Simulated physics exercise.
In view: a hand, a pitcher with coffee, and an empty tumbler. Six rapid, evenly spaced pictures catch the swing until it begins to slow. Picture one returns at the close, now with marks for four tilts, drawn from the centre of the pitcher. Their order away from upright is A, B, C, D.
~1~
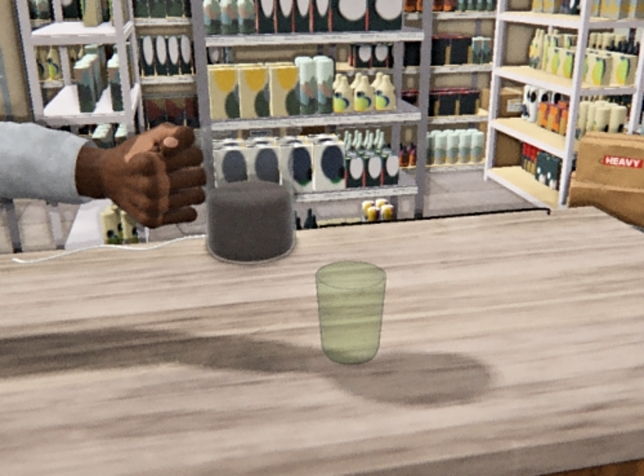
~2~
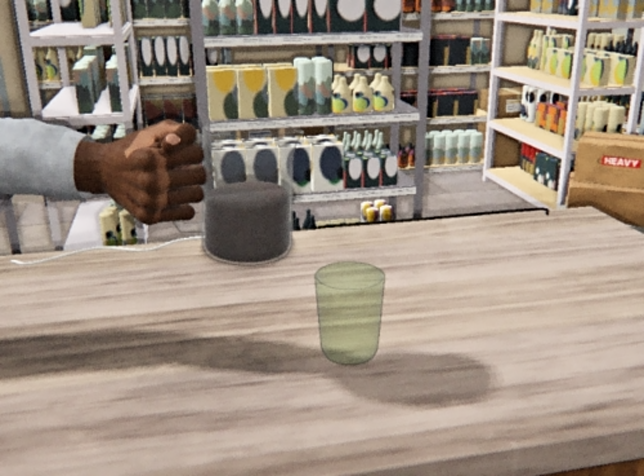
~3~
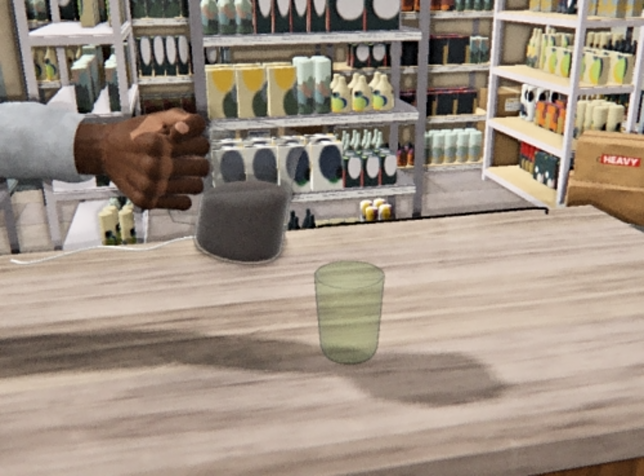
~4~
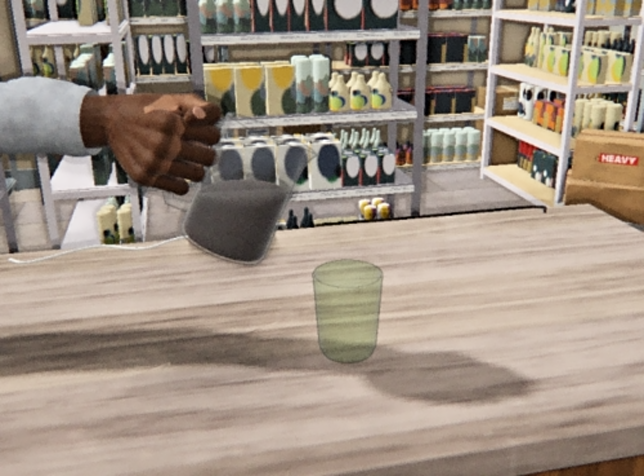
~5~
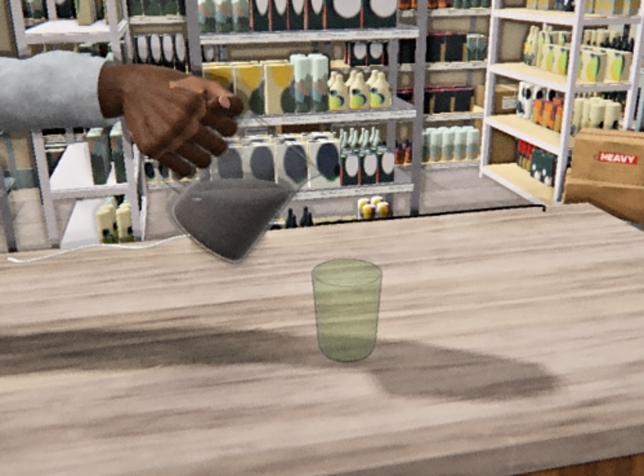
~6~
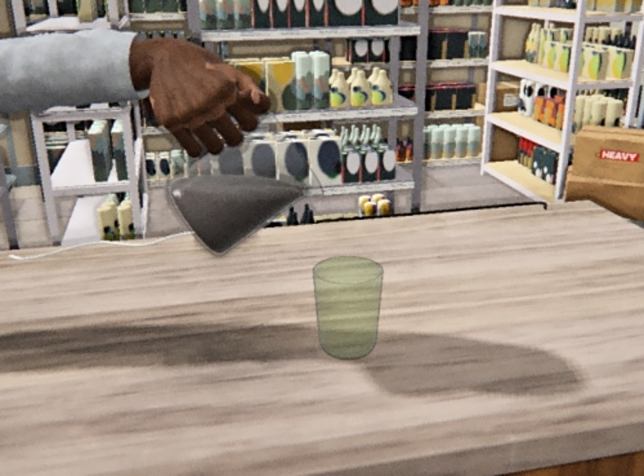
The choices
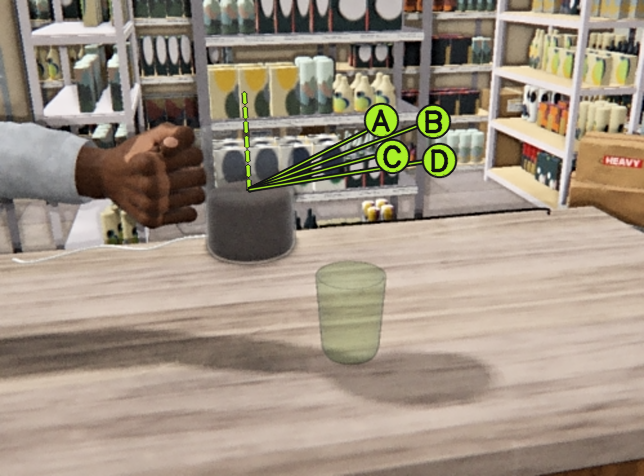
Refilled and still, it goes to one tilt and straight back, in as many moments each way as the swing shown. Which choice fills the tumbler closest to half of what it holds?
C beats the others.
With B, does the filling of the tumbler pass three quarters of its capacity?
No.
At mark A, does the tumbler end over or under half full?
Under half.
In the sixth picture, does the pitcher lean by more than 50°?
Yes, it does.
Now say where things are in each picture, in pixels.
Upright, lip at (300, 128); rim of the tumbler round (351, 274); nothing has left yet.
Tipped about 3°, lip at (301, 131); nothing has left yet.
Tipped about 12°, lip at (308, 139); nothing has left yet.
Tipped about 25°, lip at (316, 153); nothing has left yet.
Tipped about 41°, lip at (321, 172); nothing has left yet.
Tipped about 58°, lip at (322, 192); nothing has left yet.
On the marked copy, A at (366, 130); B at (416, 126); C at (374, 156); D at (422, 161).
With A, the tumbler ends with about 18 % of what it can hold.
With B, the tumbler ends with about 34 % of what it can hold.
With C, the tumbler ends with about 49 % of what it can hold.
With D, the tumbler ends with about 64 % of what it can hold; 4 % of the coffee is spilt.
